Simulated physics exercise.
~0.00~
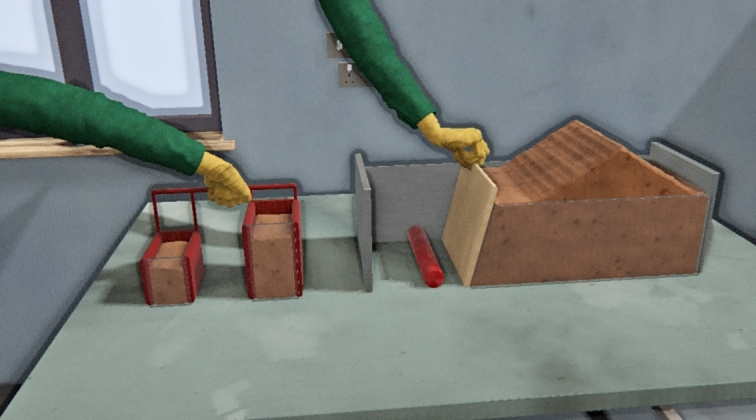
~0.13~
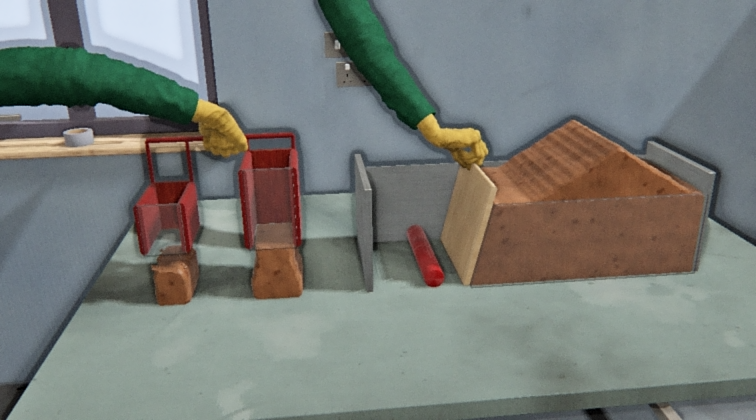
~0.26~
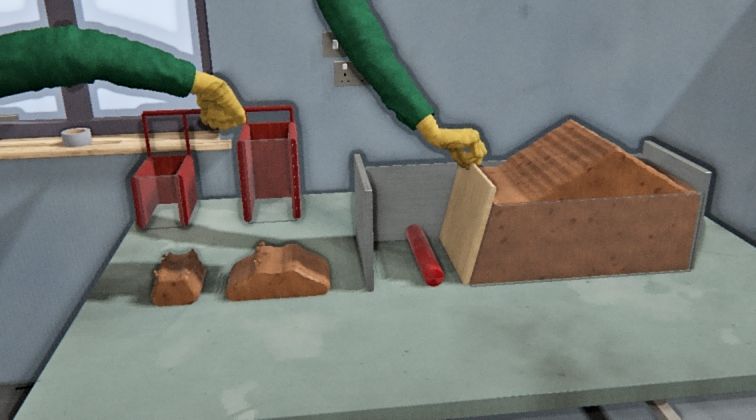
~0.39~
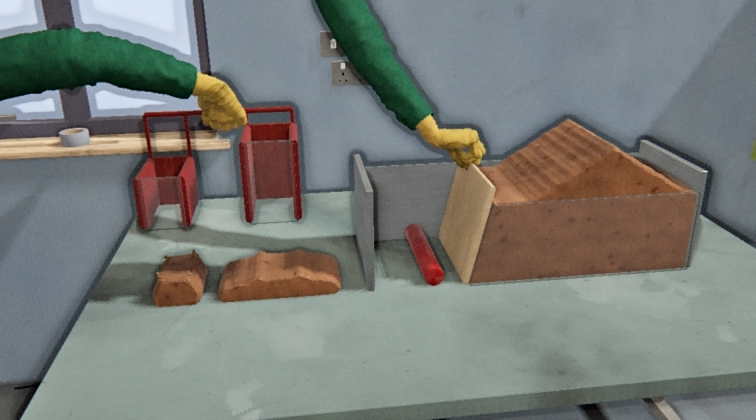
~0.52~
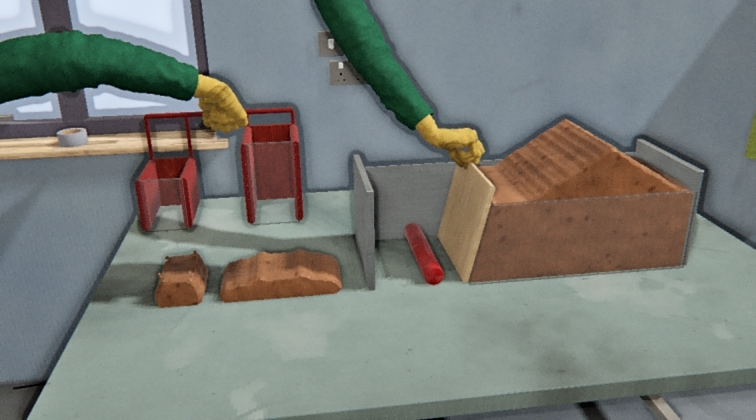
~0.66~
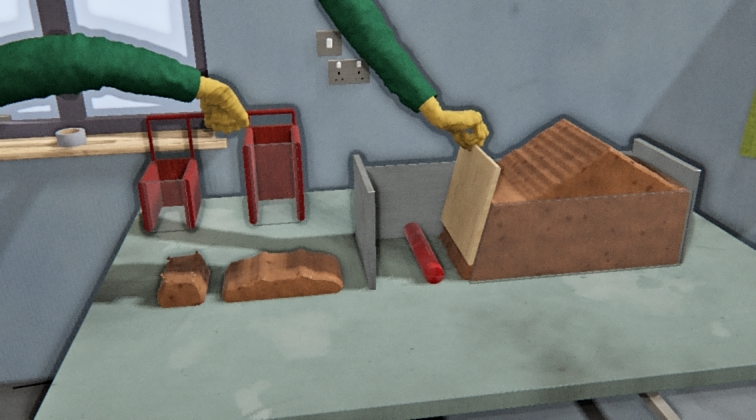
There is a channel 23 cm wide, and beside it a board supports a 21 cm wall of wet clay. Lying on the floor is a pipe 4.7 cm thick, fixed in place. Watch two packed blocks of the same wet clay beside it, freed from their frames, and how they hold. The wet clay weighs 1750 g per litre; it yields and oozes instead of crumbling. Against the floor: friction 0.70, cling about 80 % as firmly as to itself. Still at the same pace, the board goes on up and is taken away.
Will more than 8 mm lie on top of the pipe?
Hidden.
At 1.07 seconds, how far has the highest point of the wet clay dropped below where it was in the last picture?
Around 6.0 centimetres, give or take.
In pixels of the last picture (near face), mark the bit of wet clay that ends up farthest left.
(378, 288) or thereabouts.
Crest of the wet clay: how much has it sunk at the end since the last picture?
Measured change: About 7.5 cm.
After 0.85 s, the fallen stuff reaches 18 % of the way across and nothing lies on the pipe.
After 1.07 s, the fallen stuff reaches 44 % of the way across and 4.8 cm lies on the pipe.
After 1.29 s, the fallen stuff reaches 79 % of the way across and 7.7 cm lies on the pipe.
After 1.52 s, the fallen stuff reaches 98 % of the way across and 8.4 cm lies on the pipe.
After 1.65 s, the fallen stuff reaches 98 % of the way across and 8.4 cm lies on the pipe.
